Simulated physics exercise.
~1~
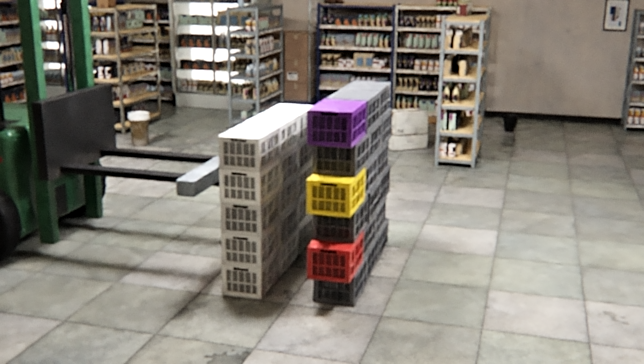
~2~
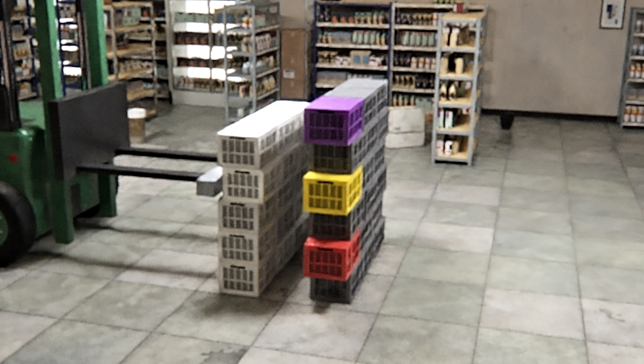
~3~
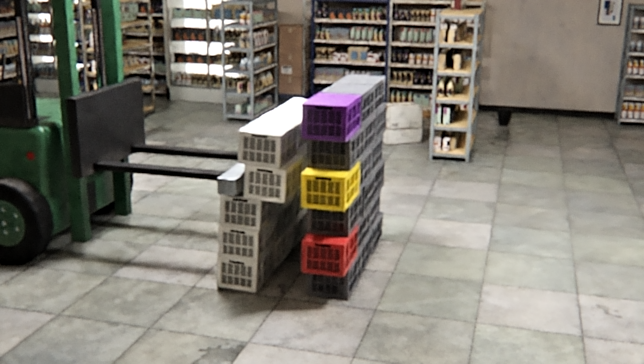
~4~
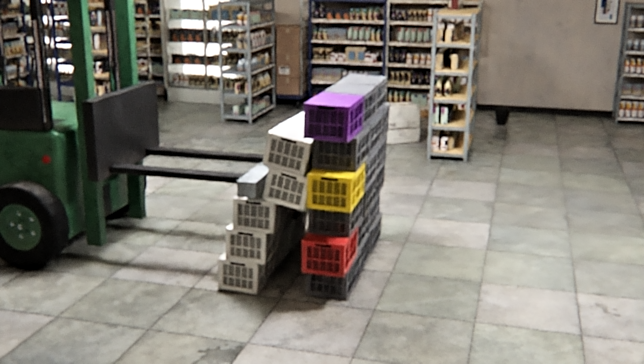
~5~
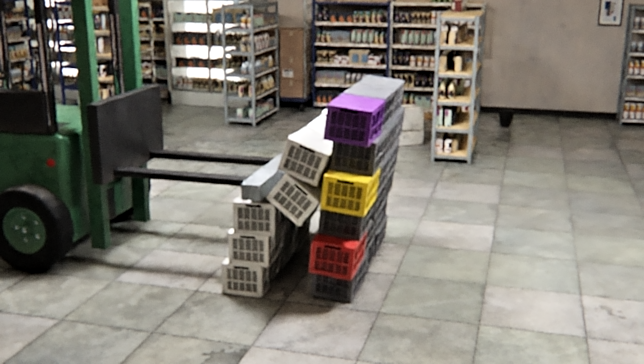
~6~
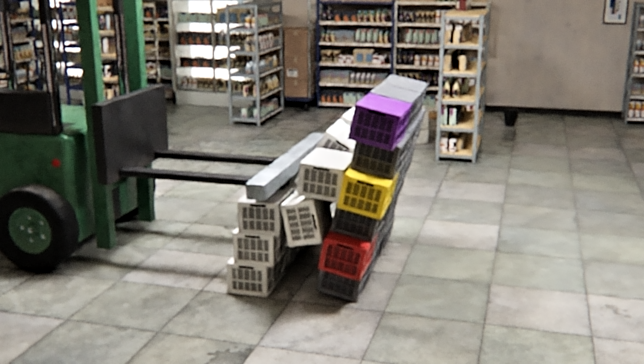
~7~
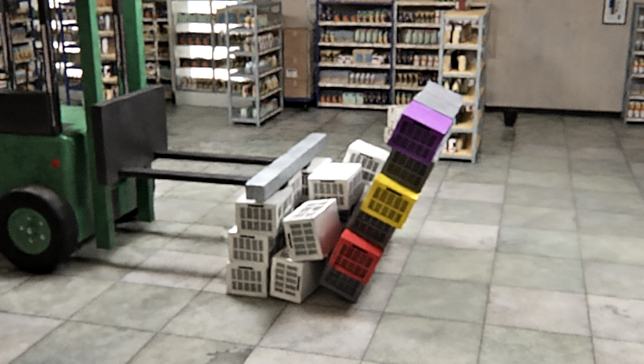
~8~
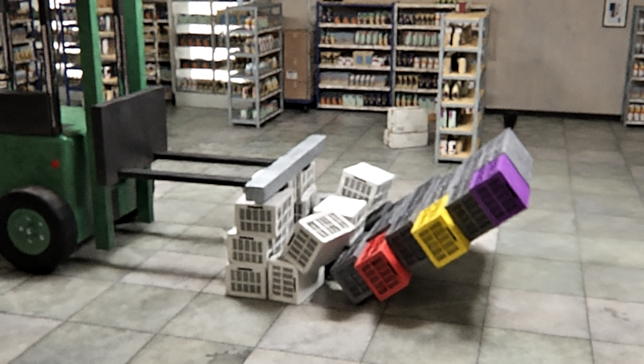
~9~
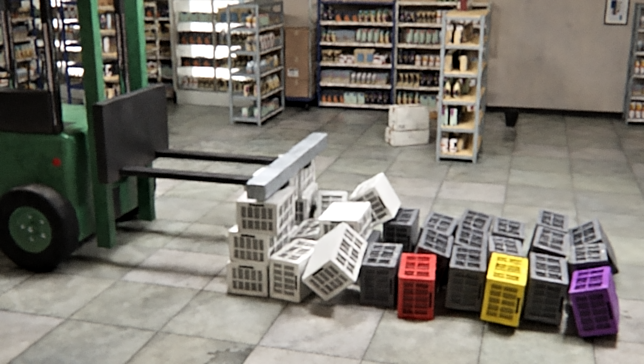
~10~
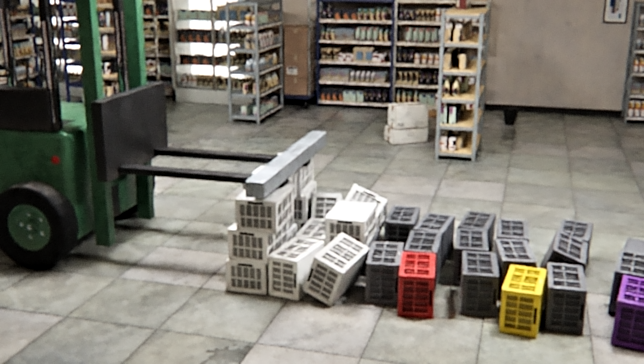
The video shows a green forklift pushing a beam rightward into a stack of pale crates, which buckles against a dark stack with purple, yellow and red crates. The dark stack tips right and collapses across the tiled floor, while some pale crates stay stacked beside the stopped beam.
